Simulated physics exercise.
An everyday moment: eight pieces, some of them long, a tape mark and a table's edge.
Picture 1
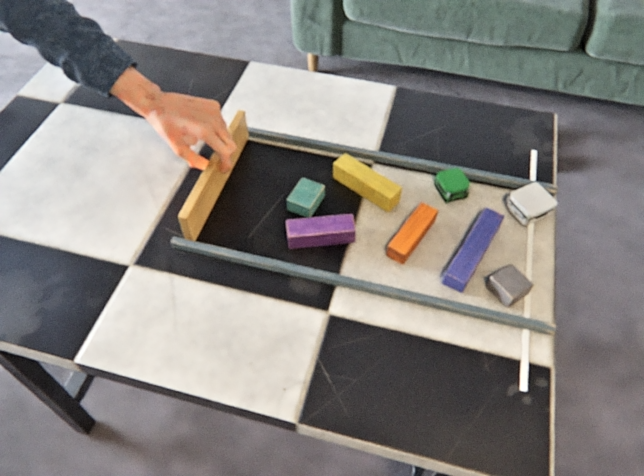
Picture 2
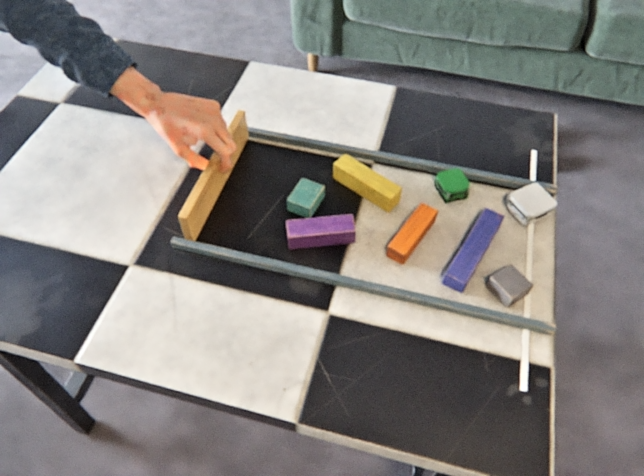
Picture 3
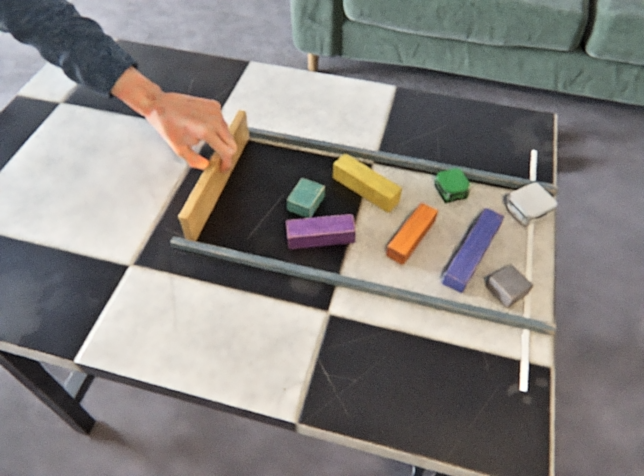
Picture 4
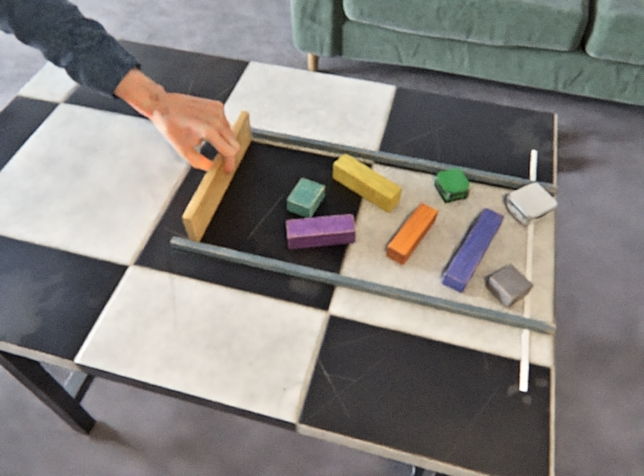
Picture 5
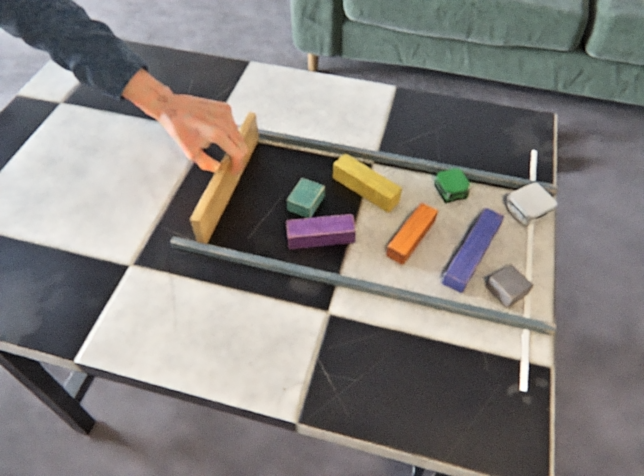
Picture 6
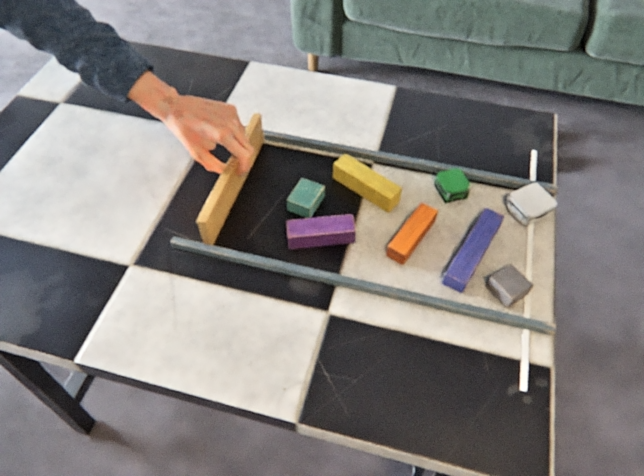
A hand in a dark sleeve slides a wooden board a short way to the right across a black-and-white checked table, seen from above at an angle by a still camera, with a green sofa behind. Between two grey rails lie teal, purple, yellow, orange, green, blue, grey and white pieces, the white one by a pale tape strip at right. The pieces stay still while the fingers keep hold of the board's top edge.
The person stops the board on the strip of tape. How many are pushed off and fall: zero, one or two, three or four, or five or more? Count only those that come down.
Here the number that fall off is five or more.
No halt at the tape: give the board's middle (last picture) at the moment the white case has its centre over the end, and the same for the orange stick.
About (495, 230), and (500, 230) for the other.
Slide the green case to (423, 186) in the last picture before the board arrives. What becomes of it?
Then it drops off.
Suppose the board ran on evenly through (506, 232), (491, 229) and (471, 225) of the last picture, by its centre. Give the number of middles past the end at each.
Place by place, 4, 2 and 1.
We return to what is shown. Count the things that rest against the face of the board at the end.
The number is 1.
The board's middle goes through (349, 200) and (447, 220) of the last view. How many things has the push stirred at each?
At the one place 4, at the other 7.
Soon after, none off yet; white case at rest near (530, 206); grey block at rest near (509, 286); blue bar at rest near (474, 249).
At rest, the number that fall off is five or more; fallen, purple bar, yellow bar, orange stick, green case, blue bar, grey block and white case.
